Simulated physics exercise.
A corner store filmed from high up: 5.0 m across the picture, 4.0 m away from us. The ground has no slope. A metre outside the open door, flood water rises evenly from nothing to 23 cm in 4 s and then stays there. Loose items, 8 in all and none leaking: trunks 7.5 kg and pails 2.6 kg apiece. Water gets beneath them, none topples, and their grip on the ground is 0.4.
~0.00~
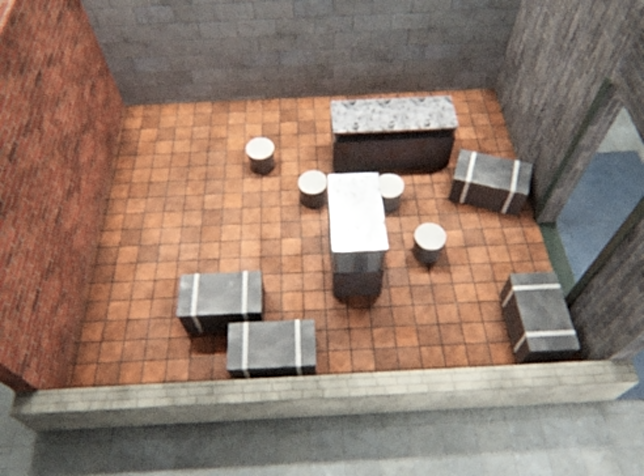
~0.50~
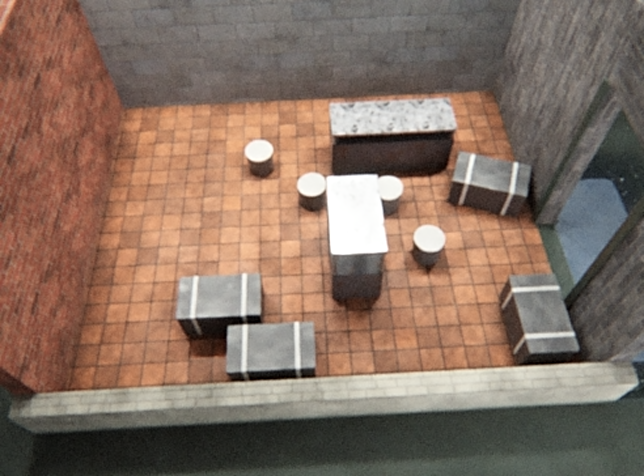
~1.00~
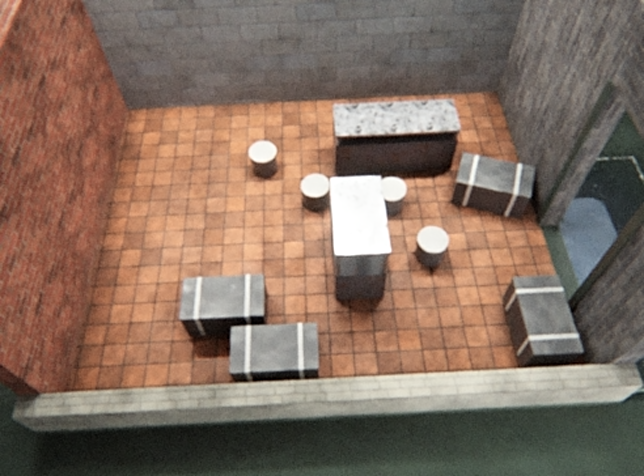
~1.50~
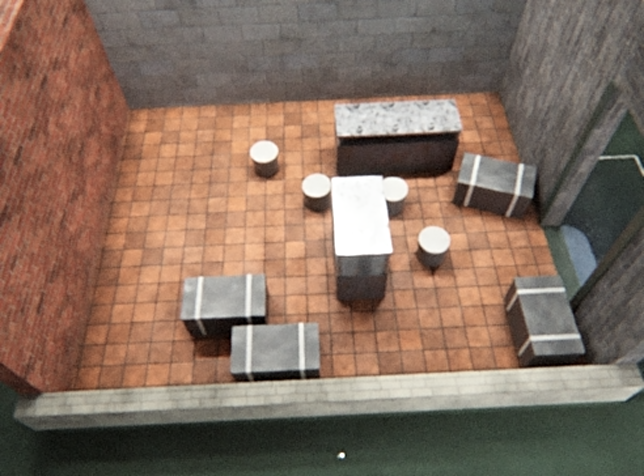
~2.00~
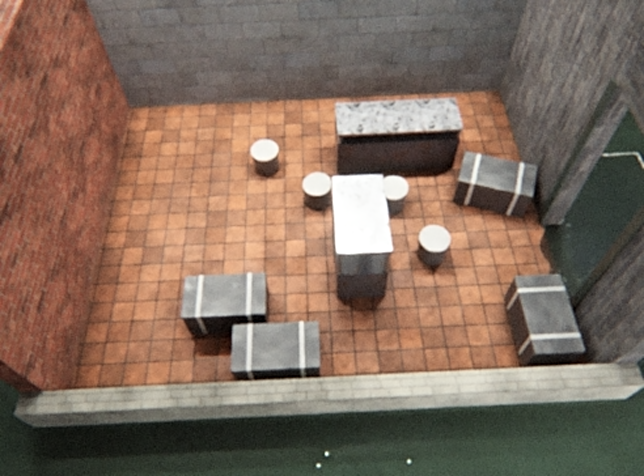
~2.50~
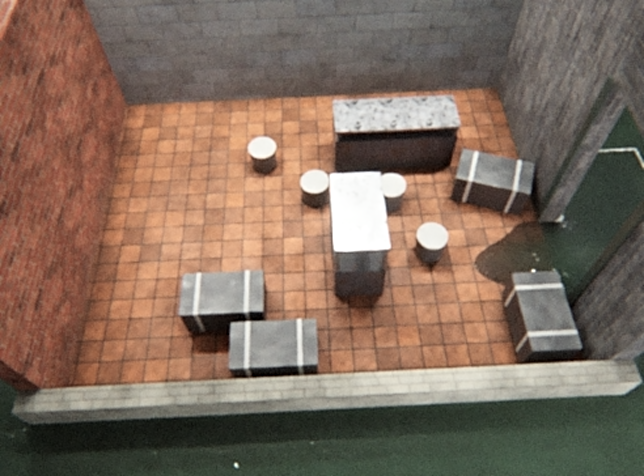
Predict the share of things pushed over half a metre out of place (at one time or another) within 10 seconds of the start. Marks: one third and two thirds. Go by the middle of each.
It is two thirds or above.
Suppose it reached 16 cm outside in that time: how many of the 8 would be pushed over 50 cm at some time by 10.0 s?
Then 6.
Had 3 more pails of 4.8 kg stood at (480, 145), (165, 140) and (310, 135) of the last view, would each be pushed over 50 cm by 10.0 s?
In that order: Less, less, short of it.
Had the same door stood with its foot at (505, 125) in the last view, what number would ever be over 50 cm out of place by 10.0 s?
In that case 3 of them.
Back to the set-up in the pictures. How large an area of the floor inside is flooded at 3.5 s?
About 3.0 m2.
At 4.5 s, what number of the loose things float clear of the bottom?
I count 1.
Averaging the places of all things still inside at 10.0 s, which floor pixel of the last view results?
Around (211, 185).
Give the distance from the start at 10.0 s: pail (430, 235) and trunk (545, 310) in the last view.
In that order: 400 cm, 400 cm.
After 3.5 s 0 of 8 are over 50 cm from their spots; 0 afloat.
After 4.5 s 2 of 8 are over 50 cm from their spots; 1 afloat.
After 7.0 s 6 of 8 are over 50 cm from their spots; 3 afloat.
After 10.0 s 8 of 8 are over 50 cm from their spots, and 8 have been at some point; 7 afloat.
